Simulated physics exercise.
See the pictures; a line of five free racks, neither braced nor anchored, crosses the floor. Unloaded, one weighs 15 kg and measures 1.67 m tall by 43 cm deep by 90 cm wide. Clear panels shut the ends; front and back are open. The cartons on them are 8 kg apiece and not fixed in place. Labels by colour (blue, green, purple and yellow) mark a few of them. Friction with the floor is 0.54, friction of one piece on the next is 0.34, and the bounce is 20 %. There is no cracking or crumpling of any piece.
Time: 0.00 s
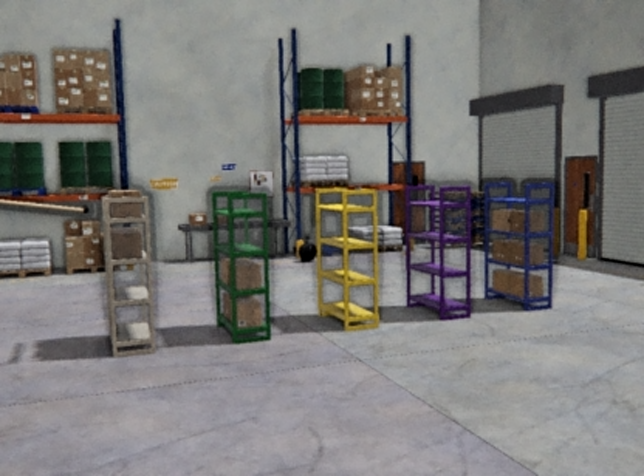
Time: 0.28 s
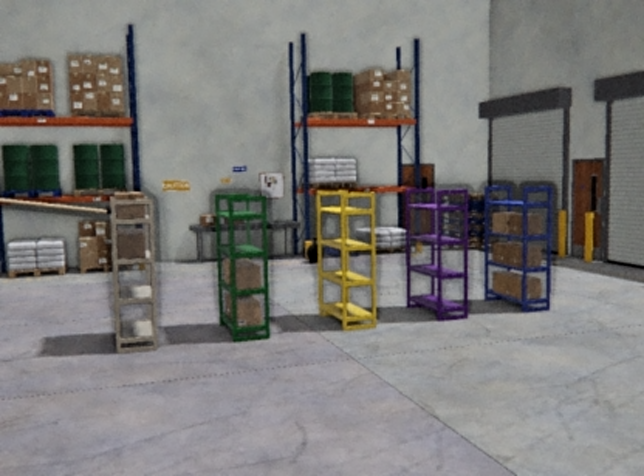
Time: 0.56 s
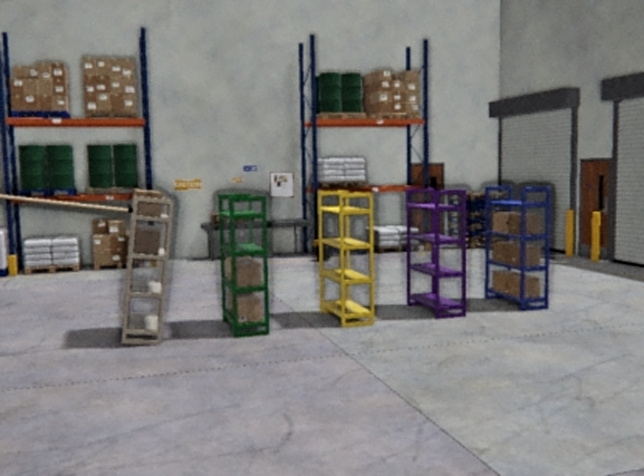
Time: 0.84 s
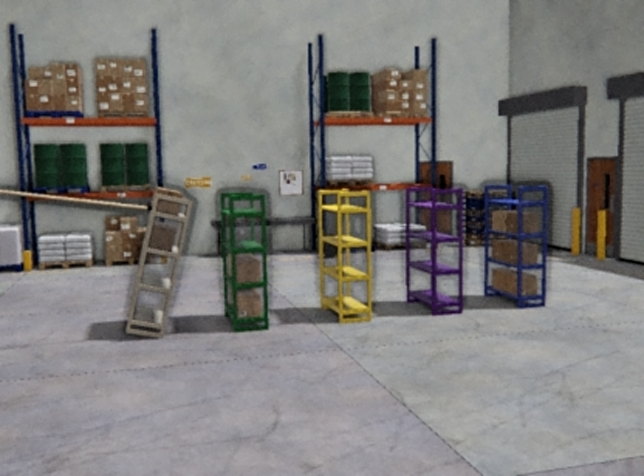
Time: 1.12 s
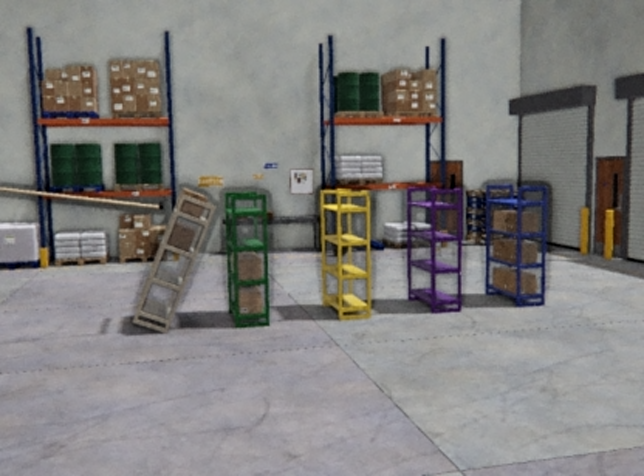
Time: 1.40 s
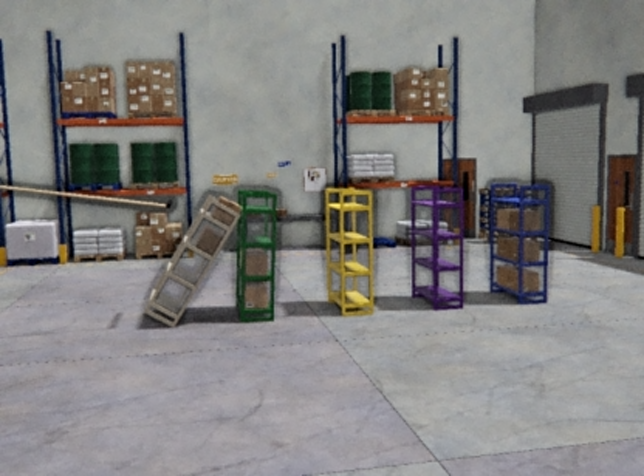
In a warehouse, a long pole from the left pushed the nearest beige rack in a row of five until it leaned right against the green one, which tilted slightly while the others stood still.
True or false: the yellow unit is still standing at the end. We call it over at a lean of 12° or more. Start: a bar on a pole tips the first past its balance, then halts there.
False.
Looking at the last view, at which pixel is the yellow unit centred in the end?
Look around pixel (407, 260) in the last frame.
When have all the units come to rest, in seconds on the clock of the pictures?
At roughly 4.0 seconds.
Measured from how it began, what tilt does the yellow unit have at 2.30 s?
Tilt from start: Approx. 20 degrees.
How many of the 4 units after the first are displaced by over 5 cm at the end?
That would be 3.
After 1.78 s, 4 cartons spilt or dropped; 1 of the 4 other units over; yellow unit unmoved; green unit leaning 20°.
After 2.30 s, 6 cartons spilt or dropped; 2 of the 4 other units over; yellow unit leaning 20°; green unit leaning 52°.
At rest (4.0 s), 6 cartons spilt or dropped; 3 of the 4 other units over; yellow unit leaning 57°; green unit leaning 69°; purple unit leaning 29°. One left standing. As the last picture would show them, middles, yellow unit near (407, 260), green unit near (325, 275).
